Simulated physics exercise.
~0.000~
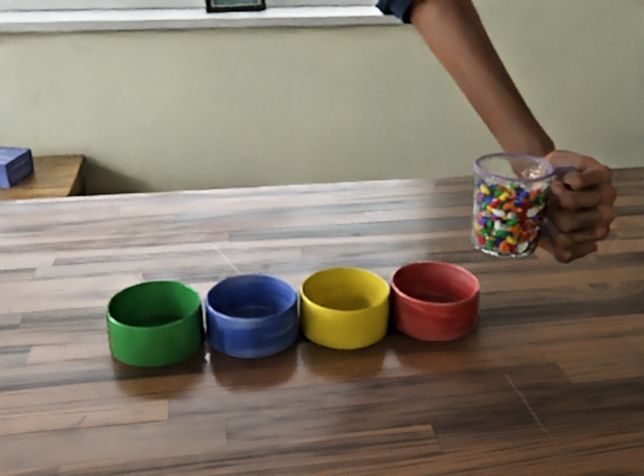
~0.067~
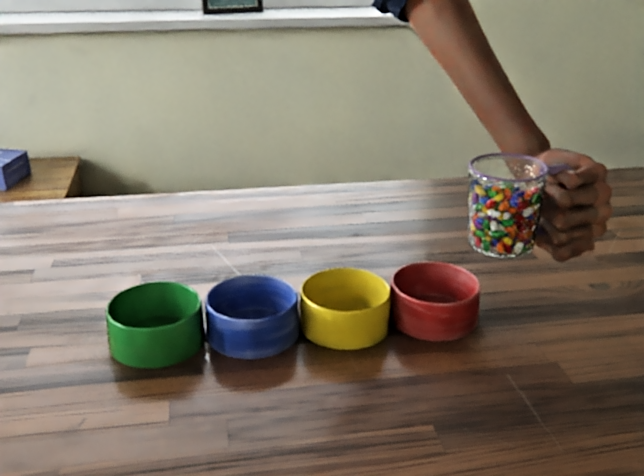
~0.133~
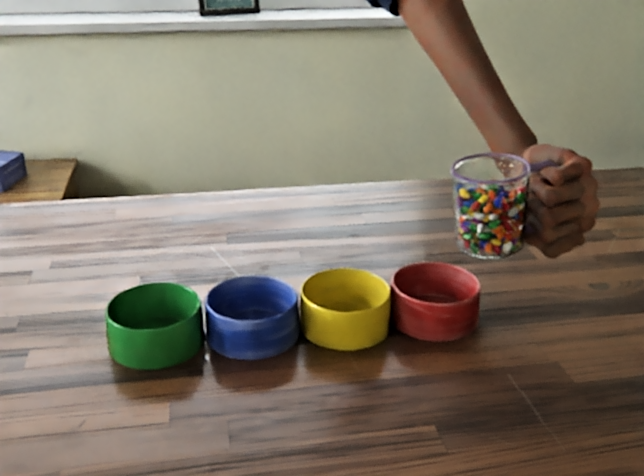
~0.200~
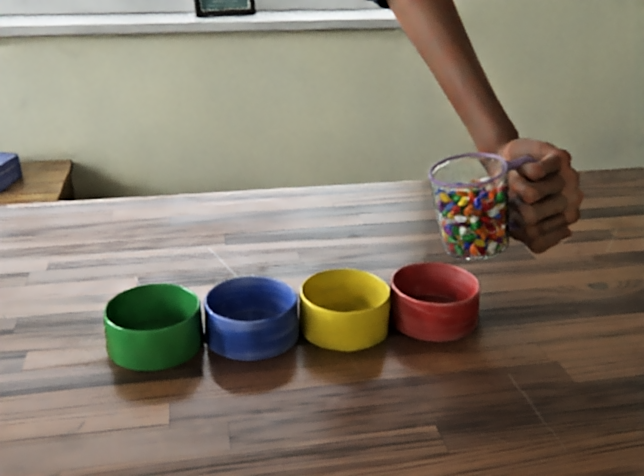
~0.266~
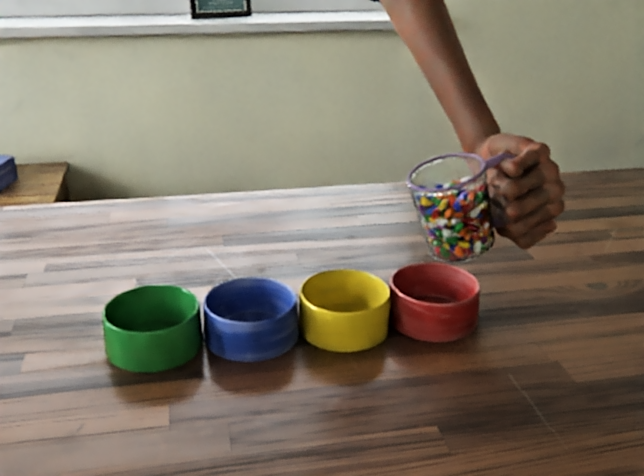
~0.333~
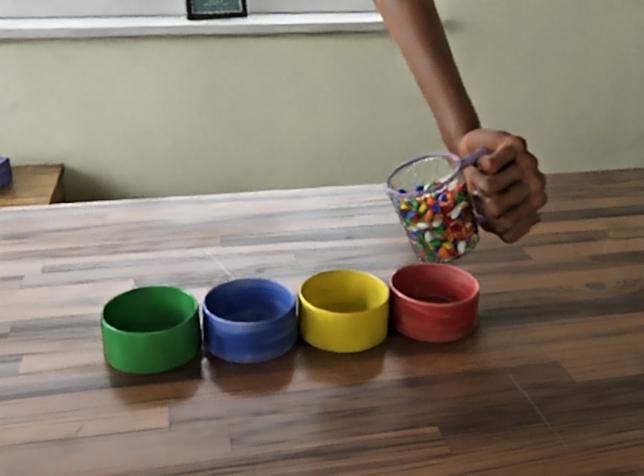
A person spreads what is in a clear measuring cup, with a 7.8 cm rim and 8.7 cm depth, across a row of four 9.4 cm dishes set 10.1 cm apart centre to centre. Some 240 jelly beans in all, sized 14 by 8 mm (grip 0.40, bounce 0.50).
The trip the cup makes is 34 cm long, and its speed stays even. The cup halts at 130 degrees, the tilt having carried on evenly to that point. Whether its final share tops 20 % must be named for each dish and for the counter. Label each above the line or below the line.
Red dish: Below the line; blue dish: Below the line; green dish: Above the line; yellow dish: Below the line; counter: Below the line.
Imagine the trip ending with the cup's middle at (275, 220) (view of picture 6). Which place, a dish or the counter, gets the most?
Result: Biggest portion at blue.
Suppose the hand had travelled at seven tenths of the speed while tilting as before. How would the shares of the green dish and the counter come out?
The shares would then be green 80 and counter 10.
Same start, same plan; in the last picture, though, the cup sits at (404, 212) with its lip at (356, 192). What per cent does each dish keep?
Red 0; blue 0; green 100; yellow 0.
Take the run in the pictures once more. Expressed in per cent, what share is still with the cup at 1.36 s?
Somewhere close to 65 percent.
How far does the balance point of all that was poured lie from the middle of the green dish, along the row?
Roughly 1 cm to the left.
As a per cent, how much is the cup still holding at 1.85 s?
About 0 percent of the load.
After 0.95 s, tilt 73 degrees; cup holds 100 %.
Then, at 1.36 s, tilt 107 degrees; cup holds 65 %, green 30 %.
After 1.85 s, tilt 130 degrees; cup holds 0 %, green 95 %.
In the end, at 2.4 s, red 0 %, blue 0 %, green 95 %, yellow 0 %, counter 5 %.
